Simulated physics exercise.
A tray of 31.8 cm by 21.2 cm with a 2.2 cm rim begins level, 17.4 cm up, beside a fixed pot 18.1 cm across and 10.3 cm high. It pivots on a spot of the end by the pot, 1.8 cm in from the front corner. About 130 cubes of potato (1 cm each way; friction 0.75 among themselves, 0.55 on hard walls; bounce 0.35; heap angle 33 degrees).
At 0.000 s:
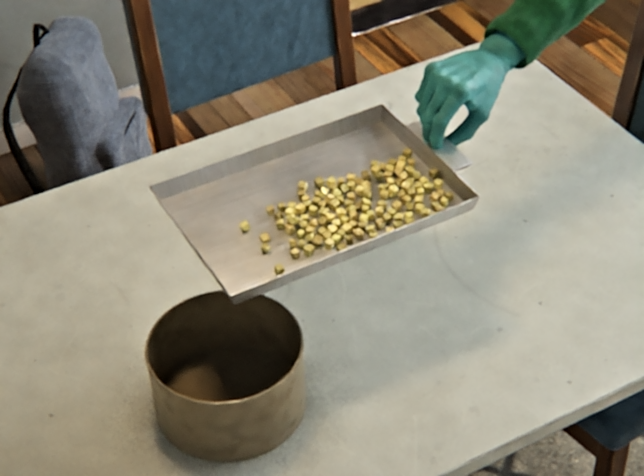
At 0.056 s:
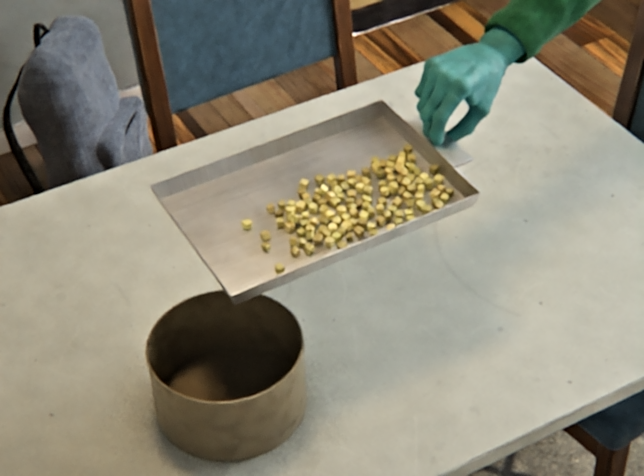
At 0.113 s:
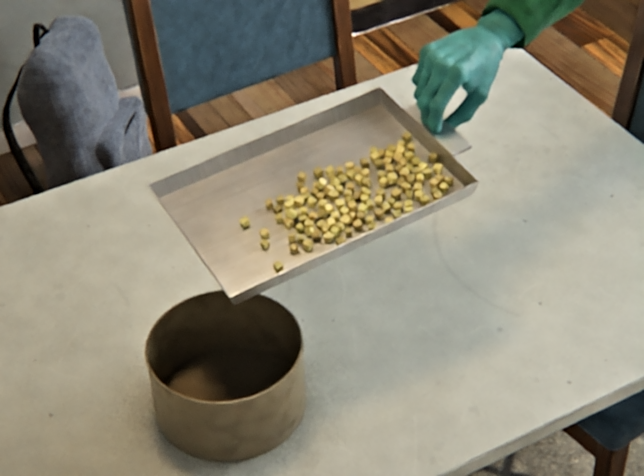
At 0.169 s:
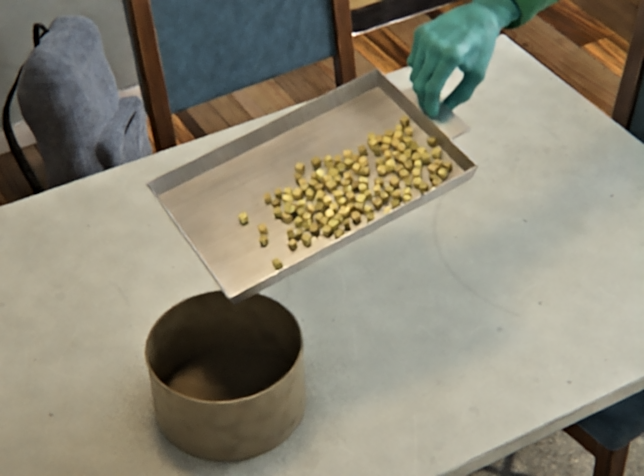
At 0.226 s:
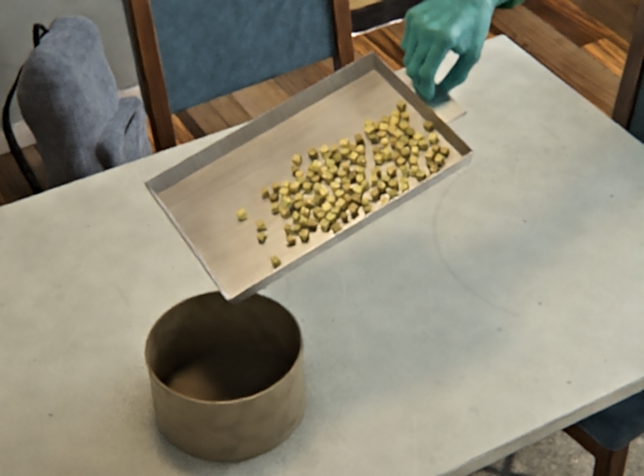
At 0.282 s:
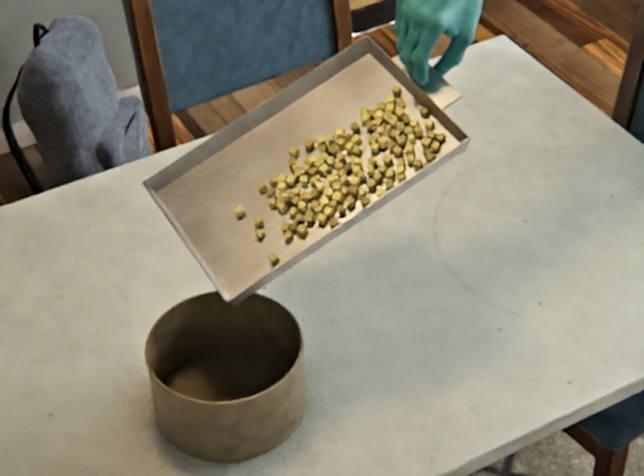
A shallow metal tray of small yellowish cubes tilts as a teal-gloved hand raises its right end, while its left end stays low above a round brown pot on a pale table and the cubes stay clustered toward the right.
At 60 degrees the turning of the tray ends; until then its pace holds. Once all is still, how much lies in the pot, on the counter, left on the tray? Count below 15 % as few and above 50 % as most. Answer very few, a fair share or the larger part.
Pot: A fair share, counter: A fair share, tray: A fair share.
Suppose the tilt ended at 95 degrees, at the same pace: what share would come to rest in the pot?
Then about 70 per cent.
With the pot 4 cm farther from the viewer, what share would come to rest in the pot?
It would be near 30 per cent.
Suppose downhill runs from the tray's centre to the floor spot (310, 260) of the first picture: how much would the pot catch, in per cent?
Some 20 per cent.
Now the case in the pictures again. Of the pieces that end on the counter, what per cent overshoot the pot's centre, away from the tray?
Some 100 per cent.
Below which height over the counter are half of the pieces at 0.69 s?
Some 28 cm.
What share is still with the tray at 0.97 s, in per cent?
About 40 per cent.
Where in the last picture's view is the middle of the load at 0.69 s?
Near (262, 196).
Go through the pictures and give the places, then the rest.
Tray tilt 0 degrees, front corners at (233, 290) and (473, 195); middle of the pieces at (358, 206); pot at (224, 344), in the first frame.
Tray tilt 1 degrees, front corners at (234, 290) and (473, 191); middle of the pieces at (358, 203), in the second frame.
Tray tilt 5 degrees, front corners at (232, 291) and (472, 180), lowest corner left front; middle of the pieces at (357, 196), in the third frame.
Tray tilt 9 degrees, front corners at (231, 291) and (470, 165), lowest corner left front; middle of the pieces at (355, 185), in the fourth frame.
Tray tilt 14 degrees, front corners at (229, 293) and (467, 150), lowest corner left front; middle of the pieces at (352, 176), in the fifth frame.
Tray tilt 19 degrees, front corners at (228, 294) and (462, 137), lowest corner left front; middle of the pieces at (349, 167); pot at (224, 344). Its pace works out near 85 degrees a second, in the sixth frame.
After 0.53 s, tilt 40 degrees; the tray holds 100 %, the pot 0 %.
After 0.69 s, tilt 54 degrees; the tray holds 100 %, the pot 0 %.
After 0.97 s, tilt 60 degrees; the tray holds 40 %, the pot 20 %.
At rest (2.3 s), pot 40 %, counter 30 %, tray 35 %.
